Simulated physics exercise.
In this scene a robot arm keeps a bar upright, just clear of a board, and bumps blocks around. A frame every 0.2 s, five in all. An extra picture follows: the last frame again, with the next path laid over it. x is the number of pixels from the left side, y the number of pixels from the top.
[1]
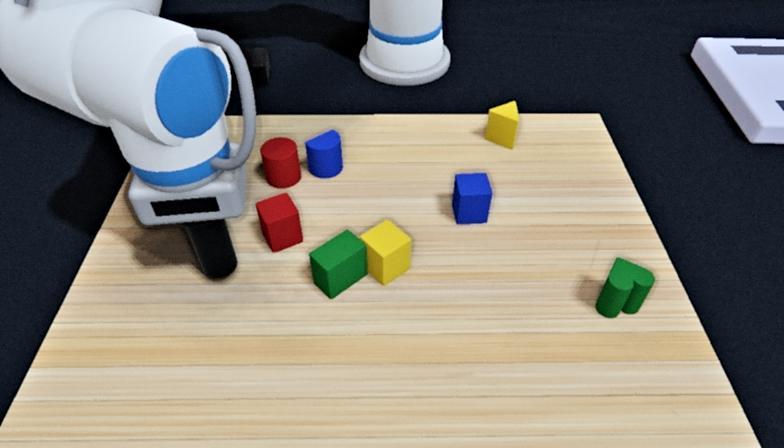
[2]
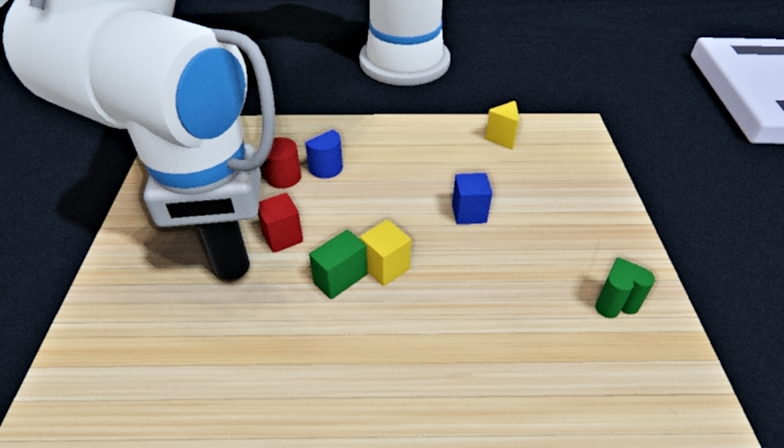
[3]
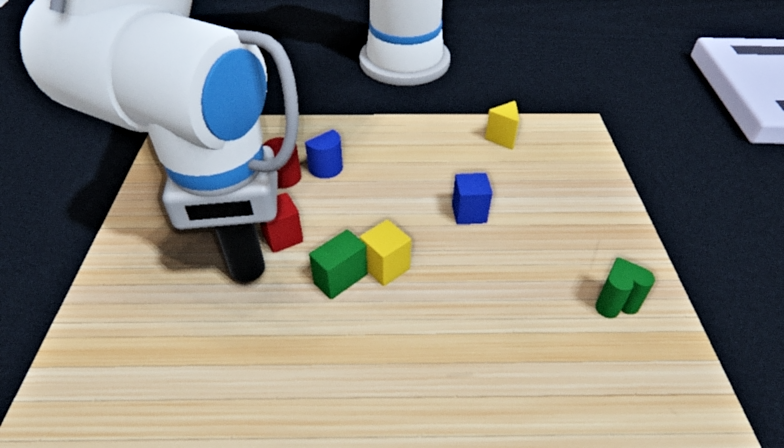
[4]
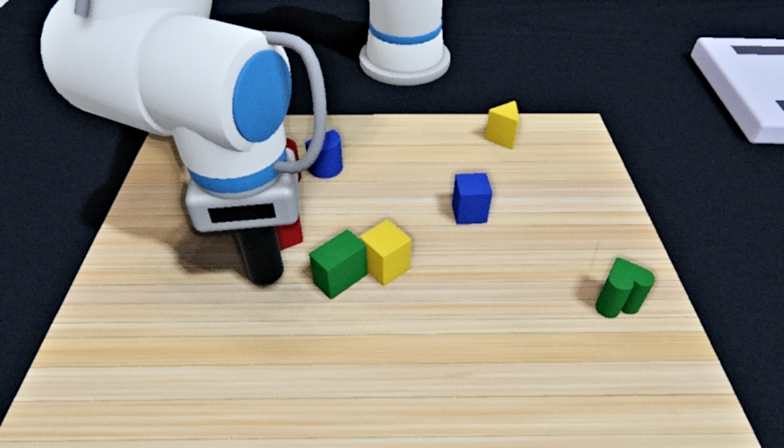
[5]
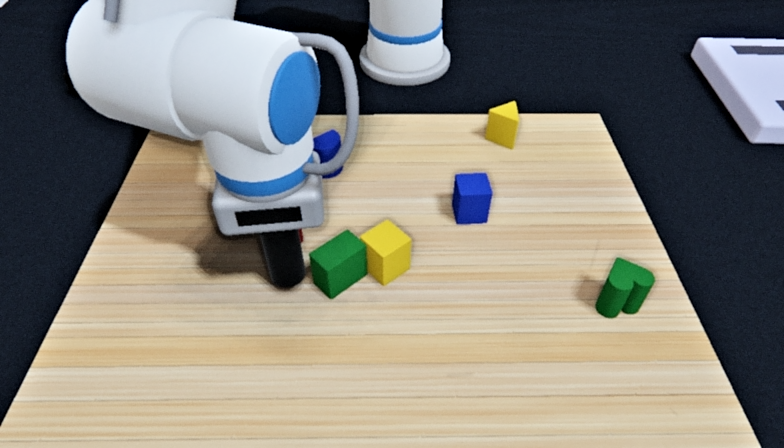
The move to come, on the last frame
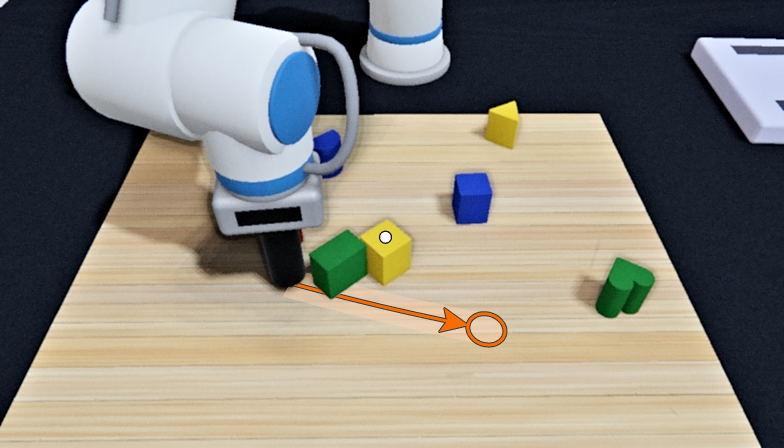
A white and blue robot arm holding a short black bar reaches over the left side of a pale wooden board on a dark surface, seen from above at an angle. A red cylinder and cube, blue blocks, touching green and yellow blocks, a yellow triangle and a green heart lie scattered. The arm slides steadily right, covering the red blocks from view, while the camera and visible blocks stay still.
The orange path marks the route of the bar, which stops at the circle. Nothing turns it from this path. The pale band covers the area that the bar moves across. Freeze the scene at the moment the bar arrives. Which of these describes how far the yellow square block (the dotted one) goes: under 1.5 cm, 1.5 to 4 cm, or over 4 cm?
The displacement of the yellow square block is 1.5-4 cm.
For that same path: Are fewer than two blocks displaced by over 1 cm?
No.
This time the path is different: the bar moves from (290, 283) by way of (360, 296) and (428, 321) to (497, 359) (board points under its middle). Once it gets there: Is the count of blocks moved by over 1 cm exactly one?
My answer is no.
The drawn path runs from (290, 283) to (486, 329); the dot is on the yellow square block.
What follows on the original path. One third of the way, bar at (351, 291); green oblong block at (379, 246), turned 60° anticlockwise; yellow square block at (410, 226), turned 20° clockwise.
Two thirds of the way, bar at (419, 306); green oblong block at (393, 252); yellow square block at (411, 224), turned 20° clockwise.
At the end, bar at (488, 320); red square block not moved; green oblong block at (393, 252), turned 120° anticlockwise; yellow square block at (411, 224), turned 20° clockwise.
